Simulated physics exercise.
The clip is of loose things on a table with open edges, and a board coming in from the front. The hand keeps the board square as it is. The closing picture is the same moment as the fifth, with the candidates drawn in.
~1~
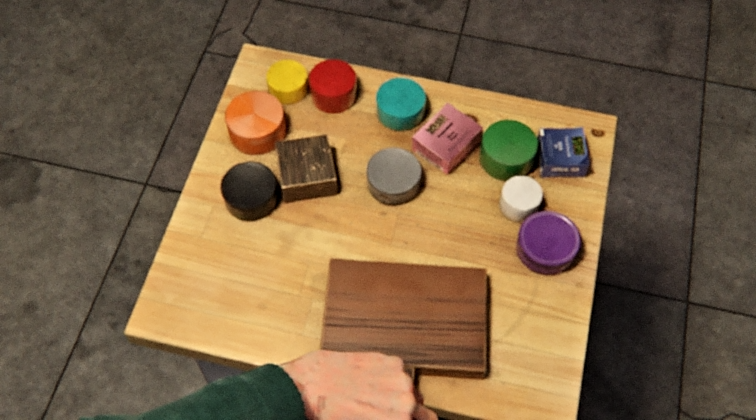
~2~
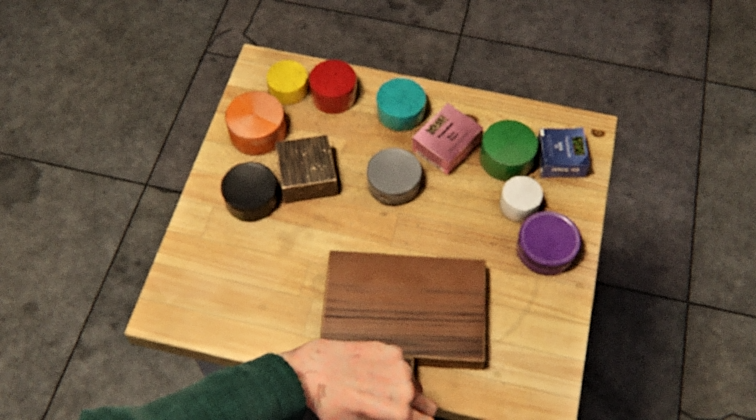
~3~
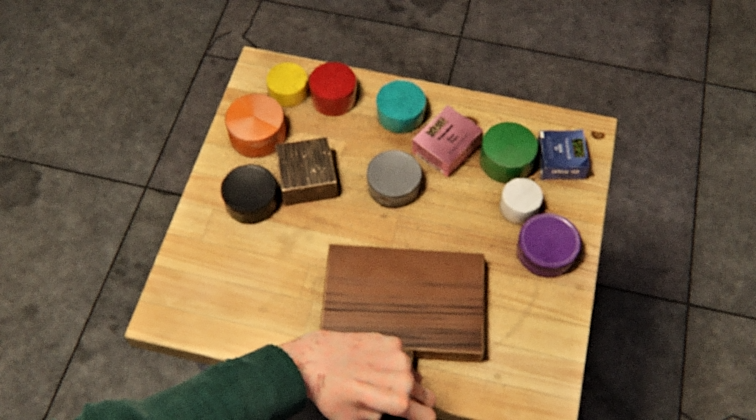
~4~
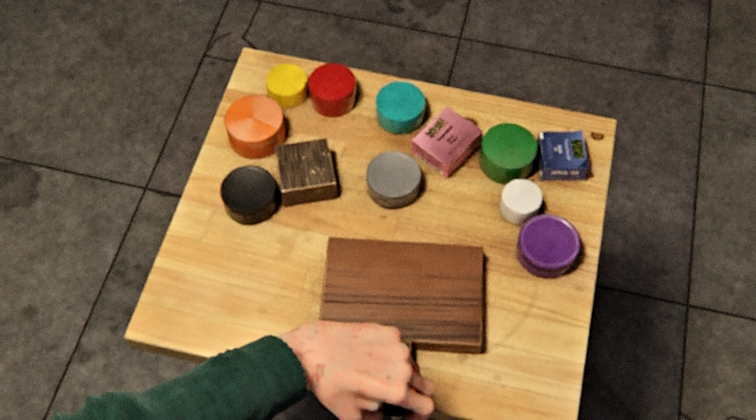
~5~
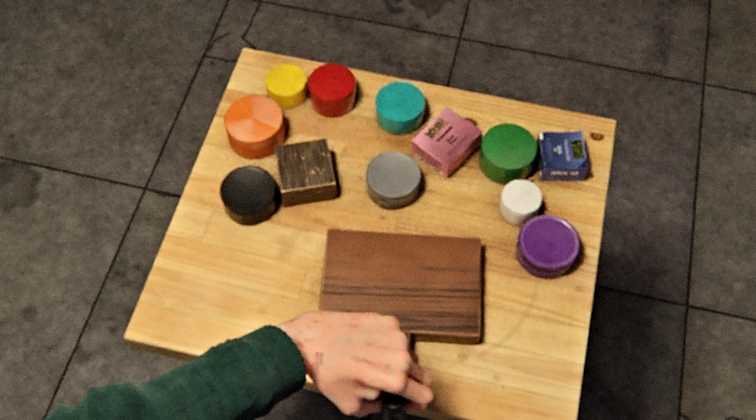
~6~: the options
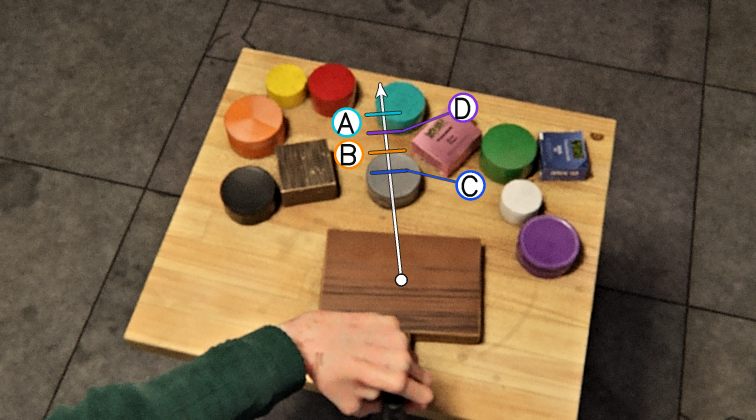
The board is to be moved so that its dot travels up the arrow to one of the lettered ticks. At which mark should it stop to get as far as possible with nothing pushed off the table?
Stop at C.
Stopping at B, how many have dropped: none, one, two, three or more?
By then, one.
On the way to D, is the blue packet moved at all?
No.
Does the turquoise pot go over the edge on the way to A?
Yes.
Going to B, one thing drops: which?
It is the turquoise pot.
On the copy, A at (383, 114); B at (387, 151); C at (390, 172); D at (386, 132); the arrow from (401, 280) to (380, 84); the white dot at (401, 280).
On C. First, board (396, 244); grey tub (393, 174); red pot (333, 91).
Then, board (392, 203); turquoise pot (401, 97); orange tin (247, 124).
Finally, board (390, 178); turquoise pot (404, 76); orange tin (239, 121); nothing has fallen.
By contrast, A drops the turquoise pot, pink packet and grey tub; B drops the turquoise pot; D drops the turquoise pot.
